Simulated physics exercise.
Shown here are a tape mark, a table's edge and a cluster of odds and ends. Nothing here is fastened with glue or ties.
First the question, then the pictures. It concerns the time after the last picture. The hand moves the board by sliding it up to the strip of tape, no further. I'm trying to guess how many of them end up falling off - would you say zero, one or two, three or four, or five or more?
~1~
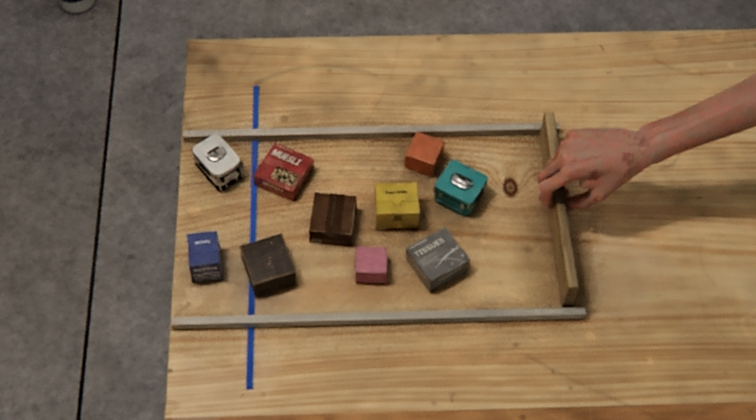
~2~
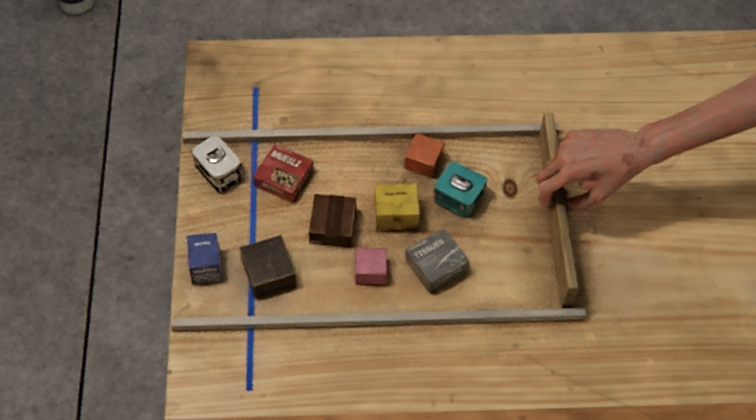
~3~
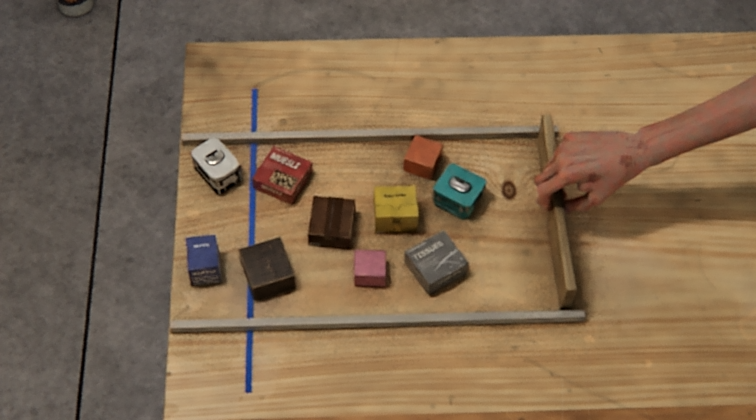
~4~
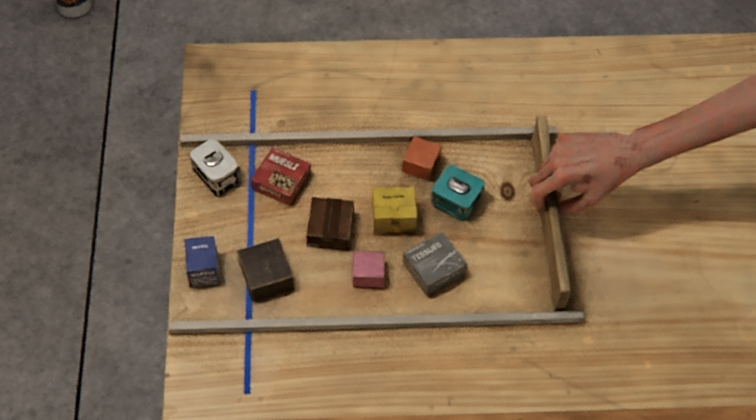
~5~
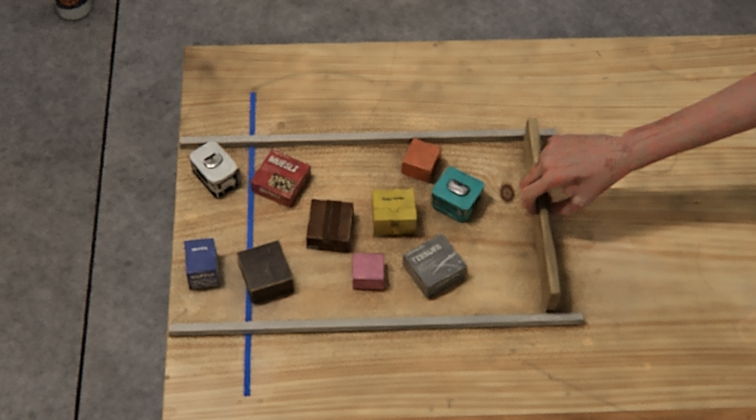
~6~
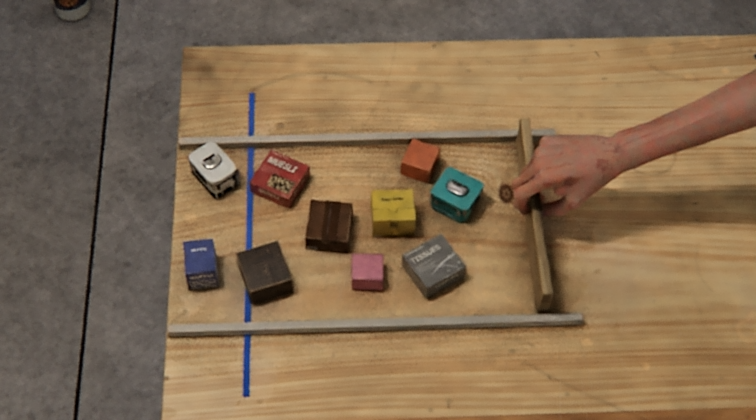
Over the end go more than two but fewer than five.
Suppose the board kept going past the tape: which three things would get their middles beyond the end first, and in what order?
Blue box, brown box, white case.
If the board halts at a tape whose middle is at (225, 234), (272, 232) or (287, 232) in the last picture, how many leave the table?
The counts come to 6, then 3, then 1.
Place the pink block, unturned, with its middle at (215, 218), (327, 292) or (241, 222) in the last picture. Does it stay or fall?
In sequence: It goes; it stays; it goes.
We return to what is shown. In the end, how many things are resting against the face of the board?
3 touch it.
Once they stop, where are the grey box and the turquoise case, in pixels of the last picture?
I'd put one at around (225, 254) and the other at around (229, 209).
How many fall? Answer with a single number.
Total: 4.
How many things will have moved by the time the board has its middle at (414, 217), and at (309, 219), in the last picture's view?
6 at one spot and 10 at the other.
Soon after, none off yet; blue box at rest near (201, 264); white case at rest near (214, 170); black block at rest near (265, 272).
After that, none off yet; blue box at rest near (201, 264); white case at rest near (214, 170); black block displaced a little near (252, 275).
And then, one off so far; blue box on its side near (141, 285); white case displaced about its own width near (185, 165); black block displaced about its own width near (188, 285).
In the end, the number that fall off is three or four; gone, brown box, black block, white case and blue box.
